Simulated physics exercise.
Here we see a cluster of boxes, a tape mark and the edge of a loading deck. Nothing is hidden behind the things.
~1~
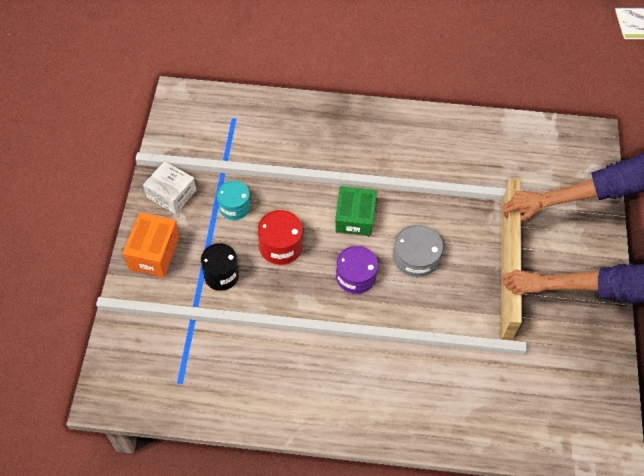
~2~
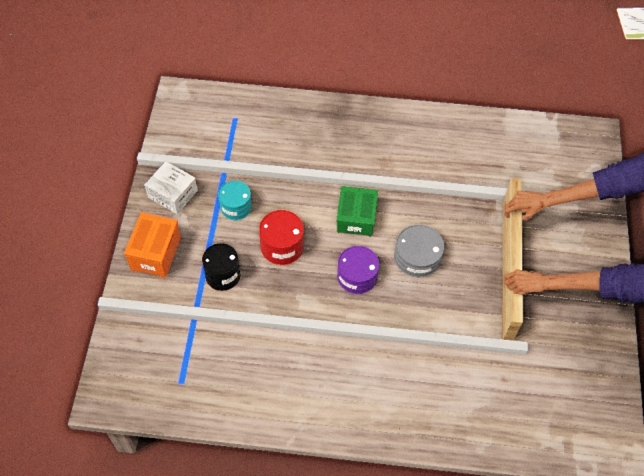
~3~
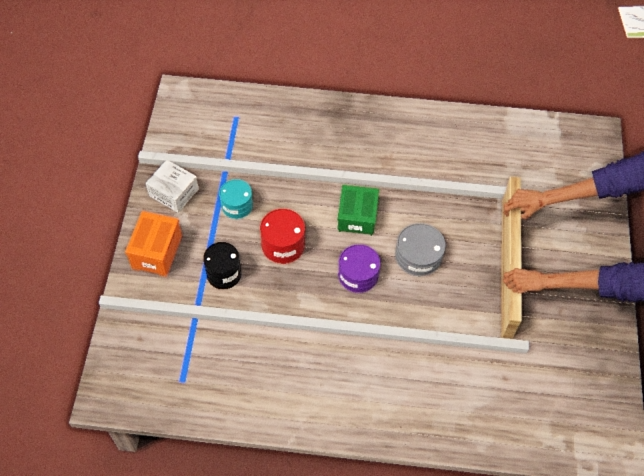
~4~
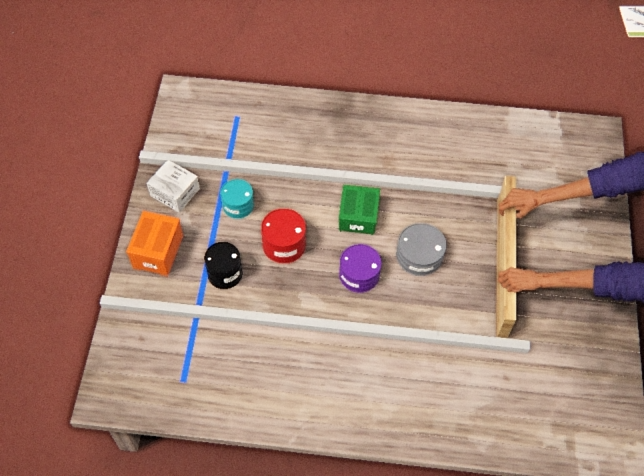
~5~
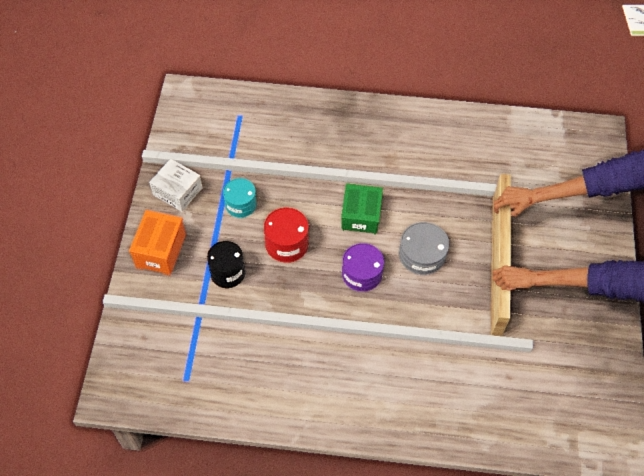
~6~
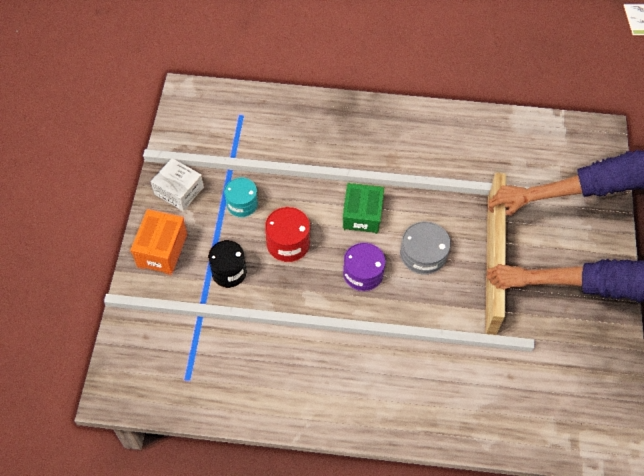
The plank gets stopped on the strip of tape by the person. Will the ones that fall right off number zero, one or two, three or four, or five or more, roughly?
The fall count stops at one or two.
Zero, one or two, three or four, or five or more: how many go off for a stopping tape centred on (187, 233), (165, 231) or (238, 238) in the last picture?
In order: Three to four; at least five; zero.
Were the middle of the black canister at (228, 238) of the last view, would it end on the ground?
It is not lost from there.
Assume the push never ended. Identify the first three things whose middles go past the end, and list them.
Orange tote, then white box, then red canister.
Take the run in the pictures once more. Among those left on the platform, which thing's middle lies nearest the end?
The white box is the one.
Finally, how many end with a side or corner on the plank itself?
Count: 3.
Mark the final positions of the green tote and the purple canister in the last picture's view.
First (206, 187), then (189, 262).
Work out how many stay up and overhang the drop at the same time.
Things overhanging at the end: 1.
Soon after, none off yet; orange tote at rest near (160, 242); white box at rest near (178, 185); turquoise canister at rest near (241, 197).
After that, none off yet; orange tote displaced a little near (152, 243); white box at rest near (178, 185); turquoise canister displaced about its own width near (218, 195).
In the end, the number that fall off is one or two; gone, orange tote.
